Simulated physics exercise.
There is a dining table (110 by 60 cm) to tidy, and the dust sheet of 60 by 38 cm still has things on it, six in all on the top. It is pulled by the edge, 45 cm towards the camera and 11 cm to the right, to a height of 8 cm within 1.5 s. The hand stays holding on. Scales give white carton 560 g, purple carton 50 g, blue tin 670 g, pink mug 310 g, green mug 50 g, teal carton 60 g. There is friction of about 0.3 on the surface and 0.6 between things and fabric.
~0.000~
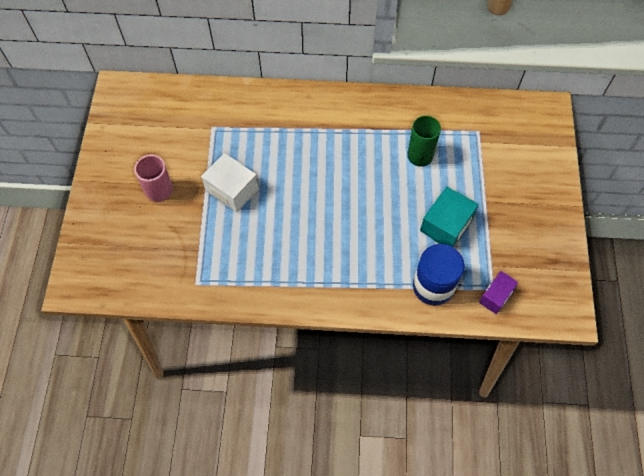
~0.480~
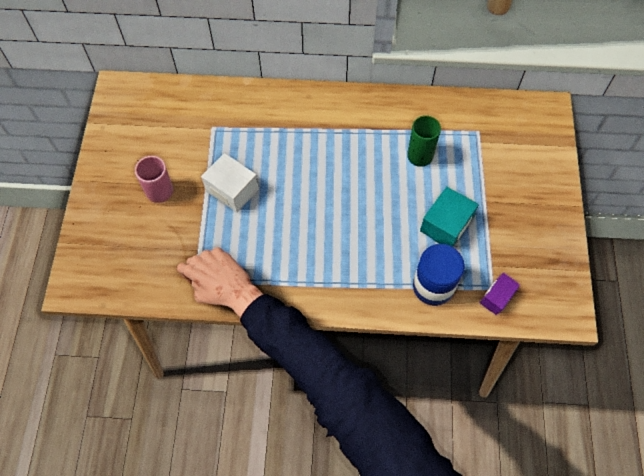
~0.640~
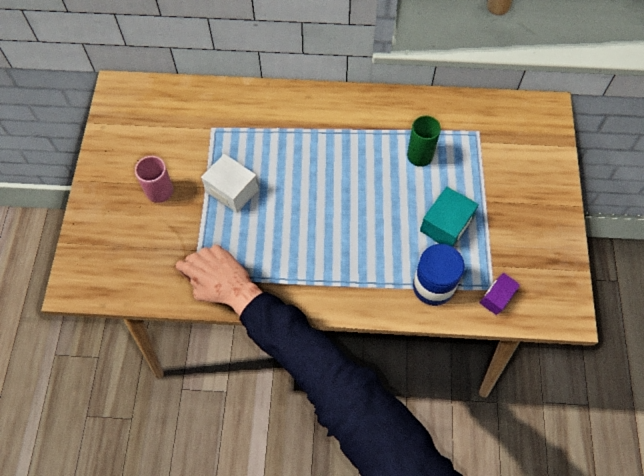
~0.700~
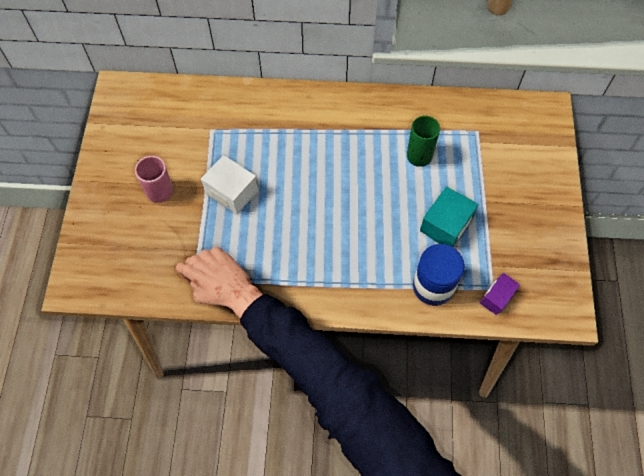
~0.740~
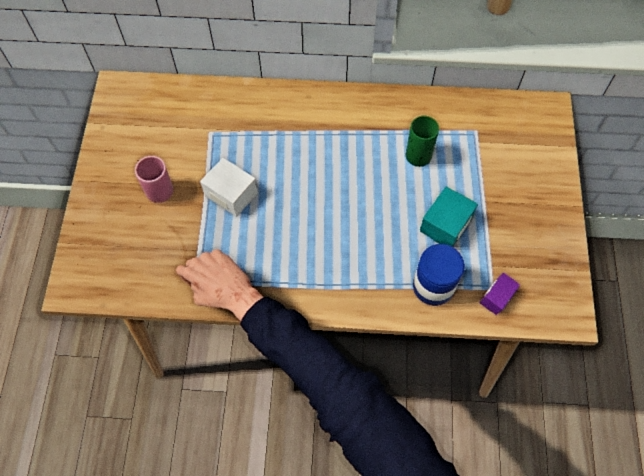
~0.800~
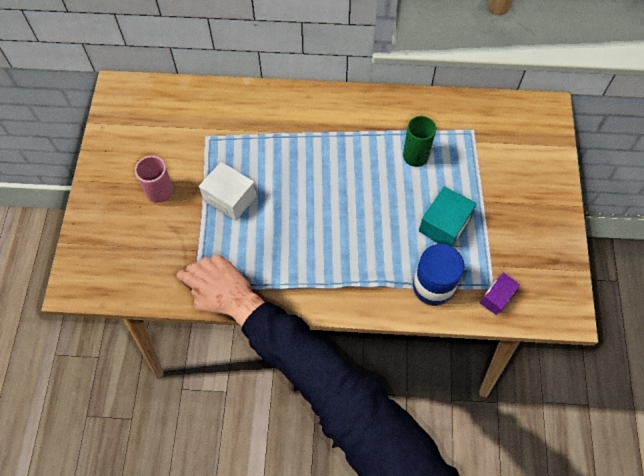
A hand in a dark sleeve reached in, gripped the near left corner of the striped cloth and tugged it very slightly, barely shifting the white carton and green mug on the wooden table.
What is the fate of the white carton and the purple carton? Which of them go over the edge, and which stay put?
At the end, I'd bet the white carton leaves the surface; I'd bet the purple carton never leaves the surface.
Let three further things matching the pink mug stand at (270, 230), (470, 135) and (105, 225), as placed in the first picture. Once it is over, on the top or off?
By position: Off, on, on.
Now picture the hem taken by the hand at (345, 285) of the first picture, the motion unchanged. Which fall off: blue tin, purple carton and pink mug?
Afterwards blue tin comes off, purple carton is still on top and pink mug is still on top.
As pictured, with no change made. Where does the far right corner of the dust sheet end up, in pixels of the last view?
That corner settles near pixel (234, 246) in the last view.
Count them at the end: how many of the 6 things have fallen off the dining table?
After counting, the figure is 3.
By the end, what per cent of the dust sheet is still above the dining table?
Share within the edges: Approx. 25 %.
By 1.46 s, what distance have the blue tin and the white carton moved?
Roughly blue tin 4 cm and white carton 30 cm.
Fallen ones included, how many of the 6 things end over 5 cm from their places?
In total, 4 of them qualify.
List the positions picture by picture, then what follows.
The first picture shows white carton (229, 175); purple carton (501, 288); dust sheet corners (196, 285) (212, 128) (479, 132).
The second picture shows dust sheet corners (212, 128) (479, 132); grip (195, 282).
The third picture shows dust sheet corners (212, 129) (479, 132); grip (194, 280).
The fourth picture shows dust sheet corners (211, 130) (478, 132); grip (194, 282).
The fifth picture shows white carton (228, 180); dust sheet corners (209, 133) (477, 131); grip (194, 284).
The sixth picture shows white carton (227, 184); purple carton (502, 290); dust sheet corners (206, 137) (474, 131); grip (195, 289).
At 1.1 s, 95 % of the dust sheet is still over the top; white carton 14 cm off its start, green mug 8 cm off its start, teal carton 4 cm off its start.
At 1.5 s, 75 % of the dust sheet is still over the top; white carton 30 cm off its start, green mug 20 cm off its start, teal carton 10 cm off its start.
At 1.8 s, 35 % of the dust sheet is still over the top; white carton over the edge, green mug 43 cm off its start at (259, 245), teal carton 24 cm off its start at (355, 270).
At 2.1 s, 35 % of the dust sheet is still over the top; white carton over the edge, green mug 64 cm off its start, teal carton 27 cm off its start.
At 3.7 s, 25 % of the dust sheet is still over the top; white carton over the edge, purple carton 0 cm off its start at (502, 289), green mug over the edge, blue tin over the edge.
